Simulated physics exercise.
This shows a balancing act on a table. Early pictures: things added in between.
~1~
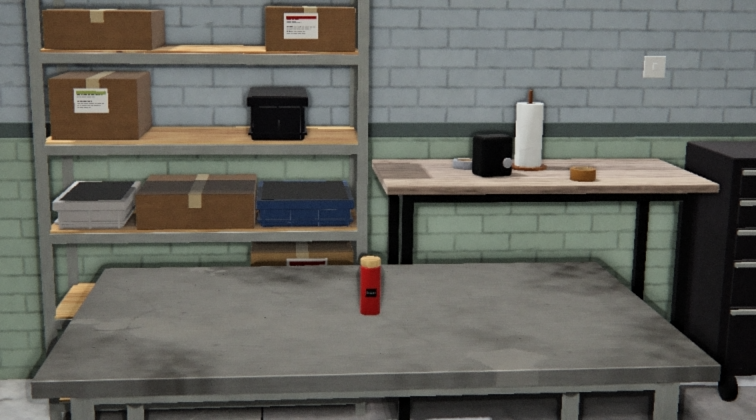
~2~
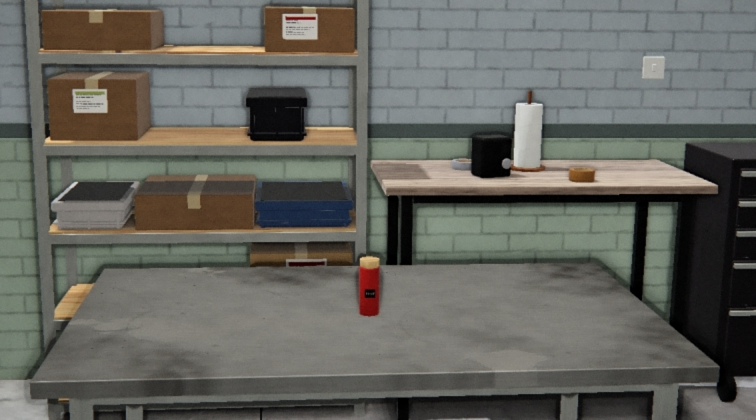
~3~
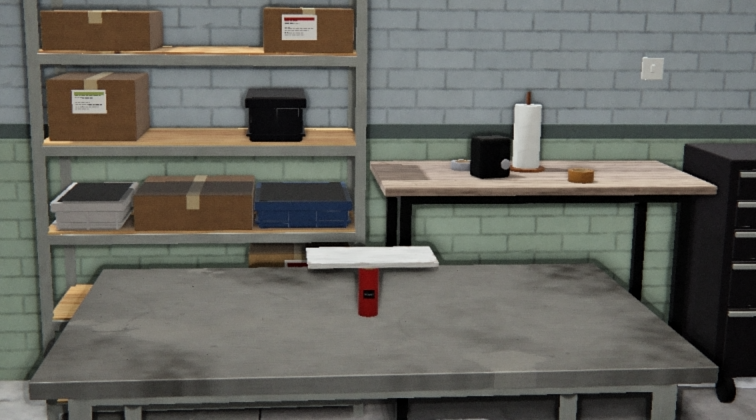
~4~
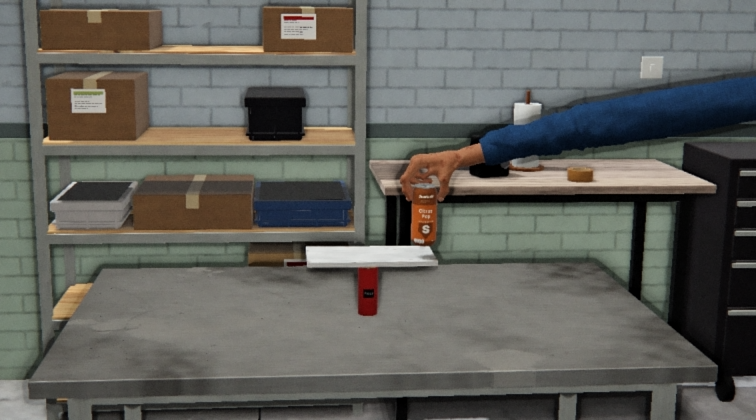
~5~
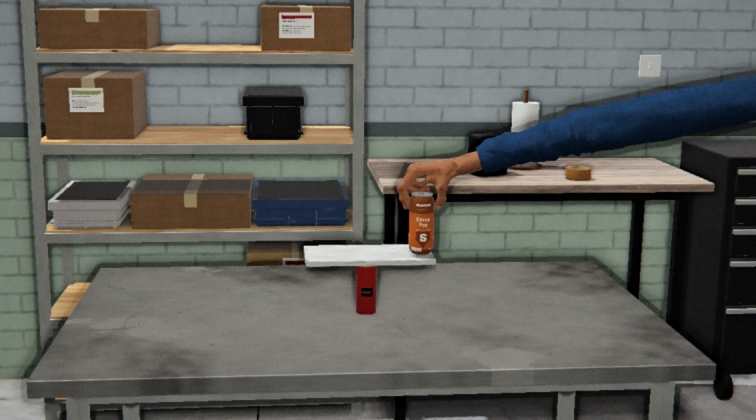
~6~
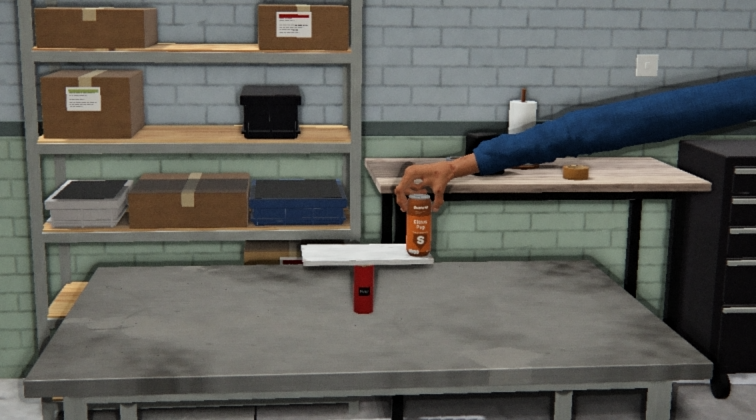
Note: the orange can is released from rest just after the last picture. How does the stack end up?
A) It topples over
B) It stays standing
The answer is A.
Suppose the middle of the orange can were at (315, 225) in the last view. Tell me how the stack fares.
The stack then collapses.
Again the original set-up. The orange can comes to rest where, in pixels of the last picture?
It ends near (463, 308).
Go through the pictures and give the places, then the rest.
In the first frame, the last thing is not in view yet; red shaker (370, 286).
In the second frame, the last thing is not in view yet; red shaker (369, 286).
In the third frame, the last thing is not in view yet; red shaker (368, 287).
The fourth frame shows coming down; orange can (424, 215); red shaker (368, 286).
The fifth frame shows coming down; orange can (422, 223); red shaker (366, 285).
The sixth frame shows set down, still held; orange can (419, 226); red shaker (364, 284).
Then, 0.30 s later than the last frame, orange can now fallen; white board tilted by 61°.
Then, 0.40 s later than the last frame, white board tilted by 73°.
Then, 0.80 s later than the last frame, white board now fallen; red shaker tilted by 44°.
Then, 0.90 s later than the last frame, red shaker now fallen.
When it is over, fallen, orange can, red shaker and white board. End places, in pixels of the last picture, orange can near (463, 308). The stack gives way.
